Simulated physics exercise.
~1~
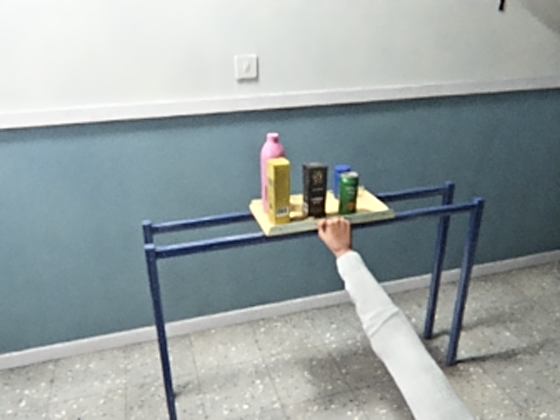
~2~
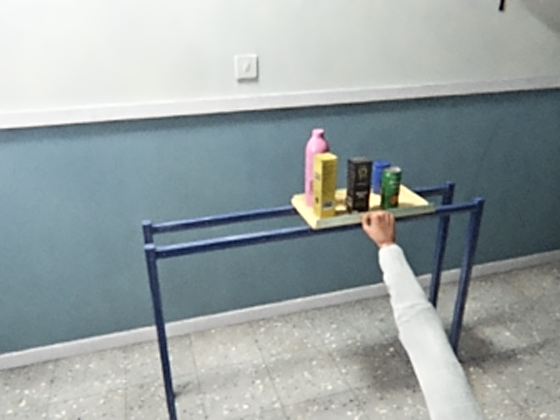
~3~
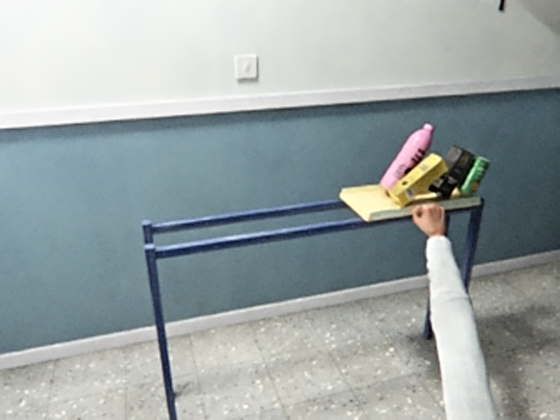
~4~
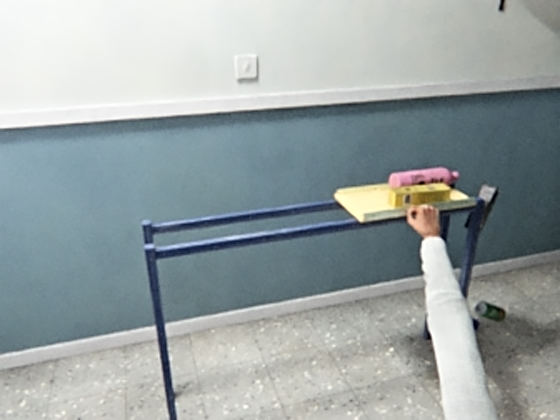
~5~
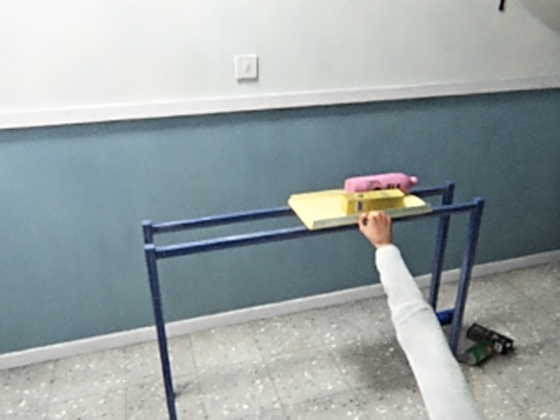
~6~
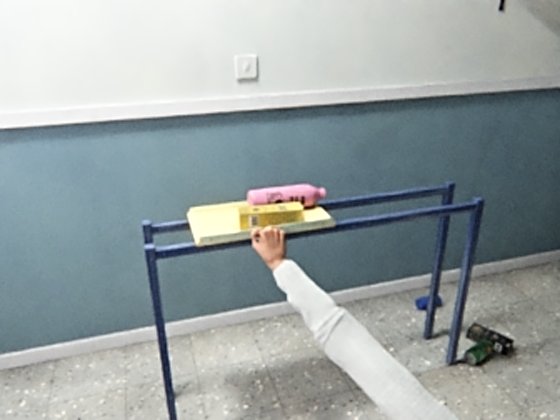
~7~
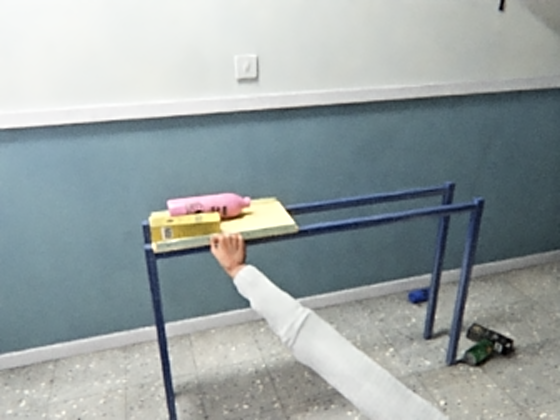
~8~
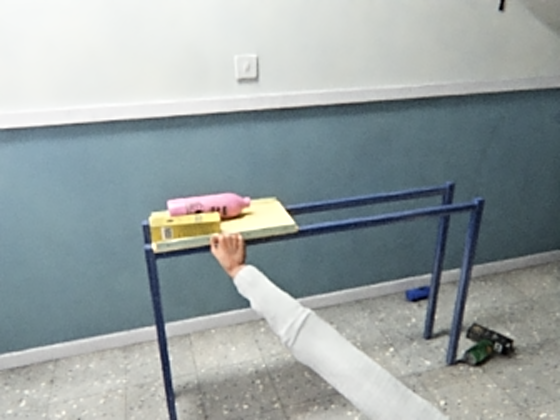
At first, a hand grips the front edge of a pale yellow tray resting on two blue rails, with a pink bottle, a yellow carton, a black carton, a green can and a blue jar standing on it. The hand slides the tray right, and at the right end all the visible items lean over. The bottle and yellow carton topple onto the tray, while the can, black carton and jar drop off toward the floor. The hand then moves the tray all the way left. It stops there, bottle and yellow carton lying on it, the other three items on the floor.
